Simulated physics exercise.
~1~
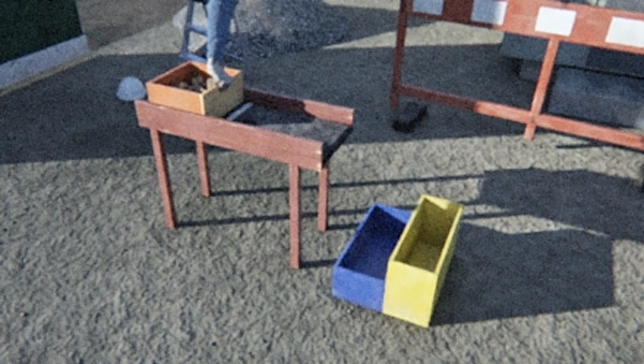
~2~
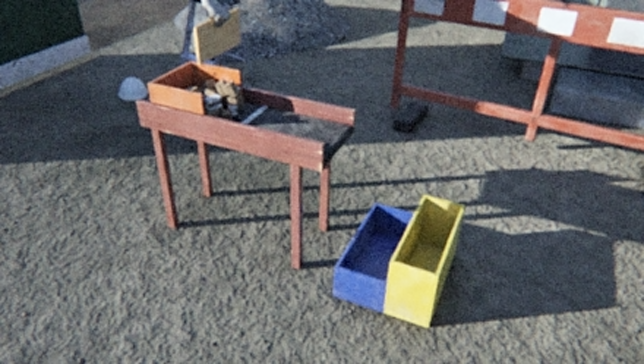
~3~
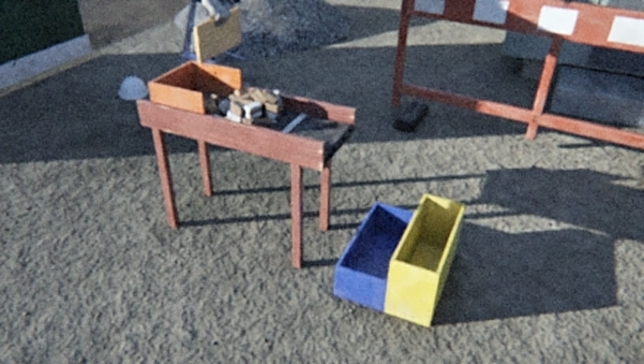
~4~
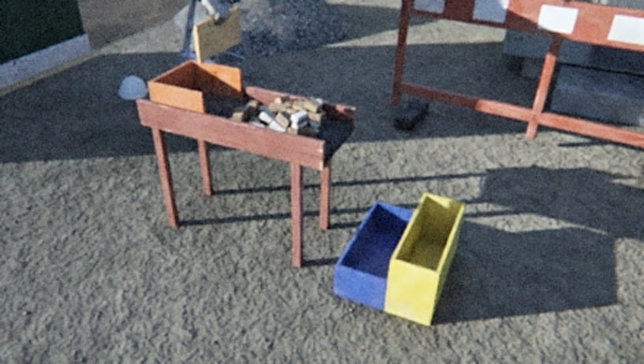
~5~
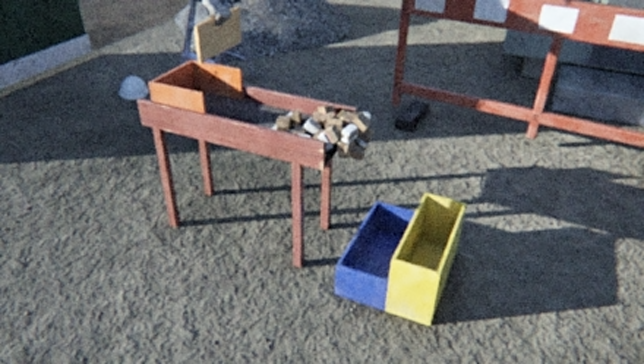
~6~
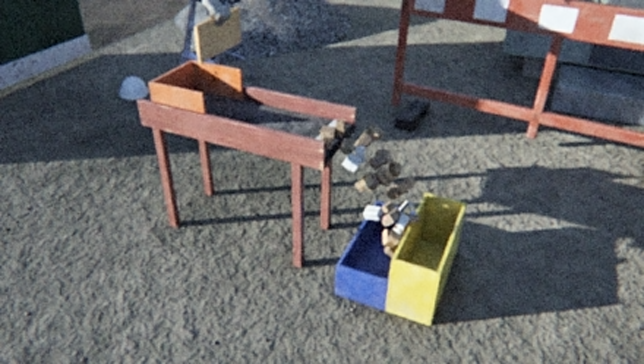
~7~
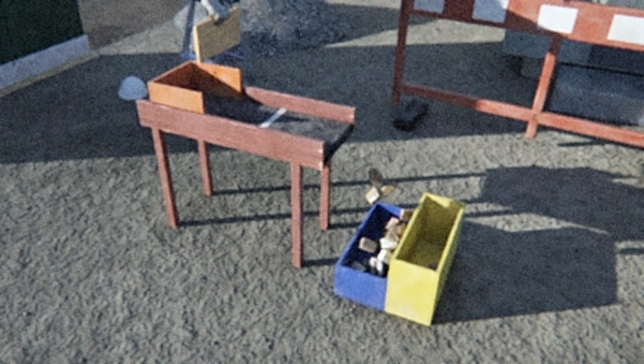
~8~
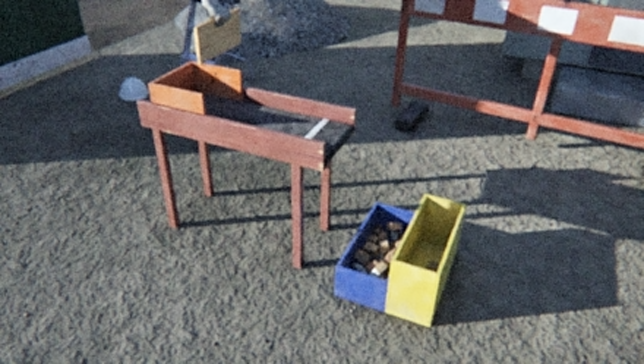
A hand in blue lifted the gate of an orange pen on a red stand, and a pile of small blocks rode right along the dark belt, spilled off its end and dropped, nearly all landing in the blue tub beside the yellow box.
